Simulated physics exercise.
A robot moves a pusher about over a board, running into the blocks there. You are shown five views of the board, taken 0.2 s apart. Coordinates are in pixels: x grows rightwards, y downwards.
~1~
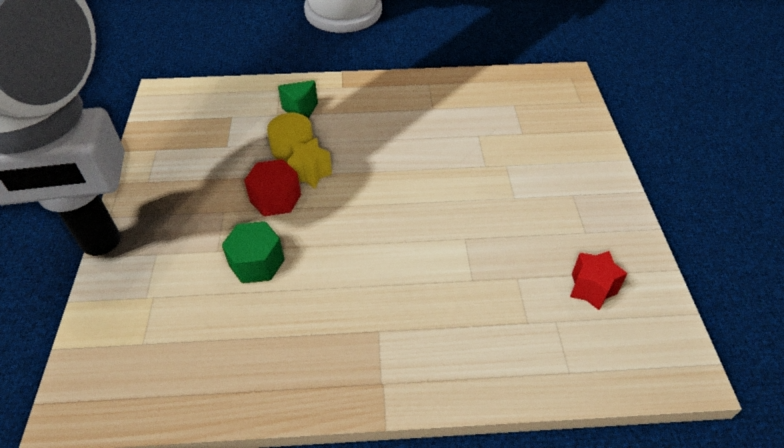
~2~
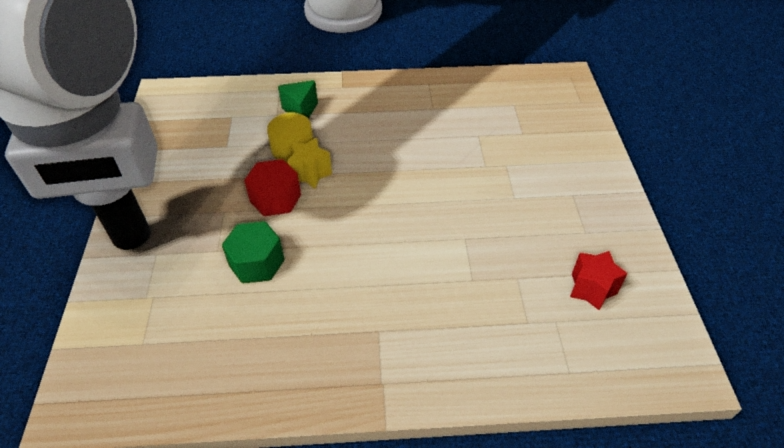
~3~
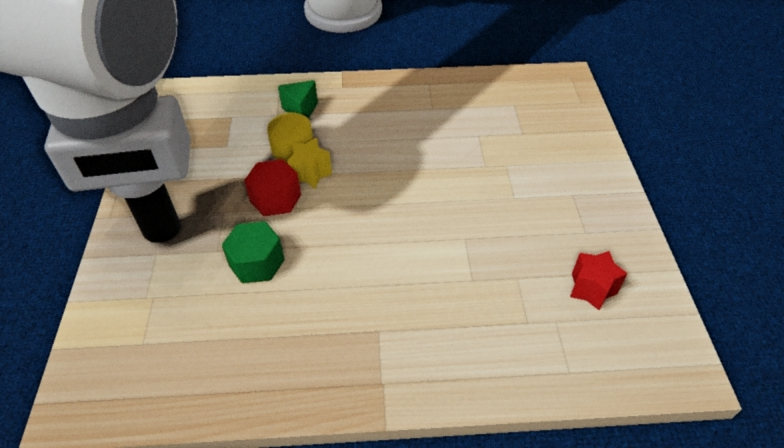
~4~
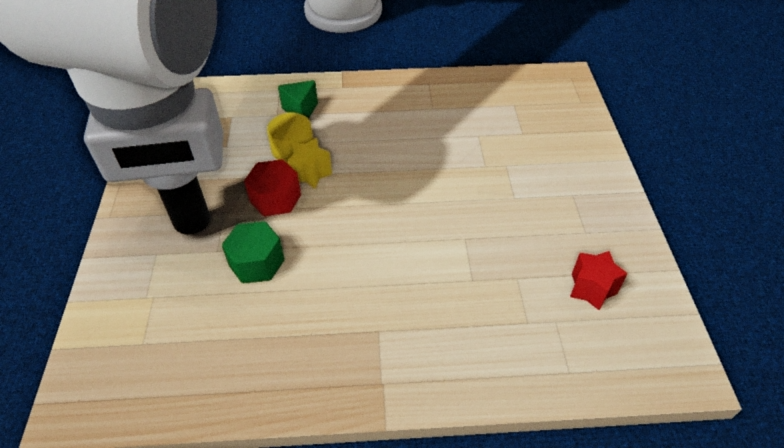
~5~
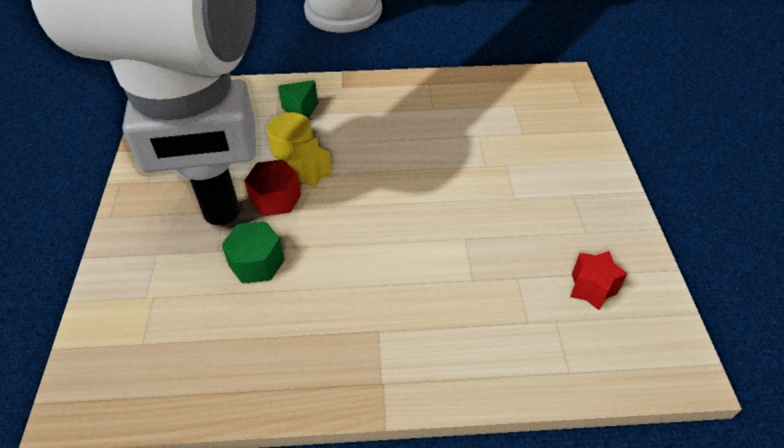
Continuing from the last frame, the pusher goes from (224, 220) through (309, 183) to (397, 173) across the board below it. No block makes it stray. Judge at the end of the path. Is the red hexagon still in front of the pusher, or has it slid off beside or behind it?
It is still ahead of the pusher.
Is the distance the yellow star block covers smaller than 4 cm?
No, that is not how it ends up.
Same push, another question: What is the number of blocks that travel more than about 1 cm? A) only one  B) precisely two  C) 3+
The one that fits is B, precisely two.
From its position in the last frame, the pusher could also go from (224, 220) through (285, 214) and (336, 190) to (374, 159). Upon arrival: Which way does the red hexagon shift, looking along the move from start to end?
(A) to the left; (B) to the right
The one that fits is A, to the left.
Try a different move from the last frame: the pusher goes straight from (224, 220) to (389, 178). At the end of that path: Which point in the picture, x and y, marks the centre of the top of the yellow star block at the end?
Around pixel (355, 113).
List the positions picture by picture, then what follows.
Pusher's lower end at (101, 241); red hexagon at (271, 176); yellow cylinder at (289, 126); yellow star block at (307, 151), in the first frame.
Pusher at (132, 236); blocks still, in the second frame.
Pusher at (162, 229); blocks still, in the third frame.
Pusher at (192, 221); blocks still, in the fourth frame.
Pusher at (222, 212); red hexagon at (271, 176); yellow cylinder at (289, 126); yellow star block at (307, 151), in the fifth frame.
The first path, step by step. One third of the way, pusher at (281, 187); red hexagon at (317, 159); yellow star block at (345, 134), turned 30° anticlockwise.
Two thirds of the way, pusher at (338, 167); red hexagon at (376, 145), turned 30° clockwise; yellow star block at (371, 119), turned 95° anticlockwise.
At the end, pusher at (397, 165); red hexagon at (430, 136); yellow cylinder still; yellow star block at (373, 118), turned 115° anticlockwise.
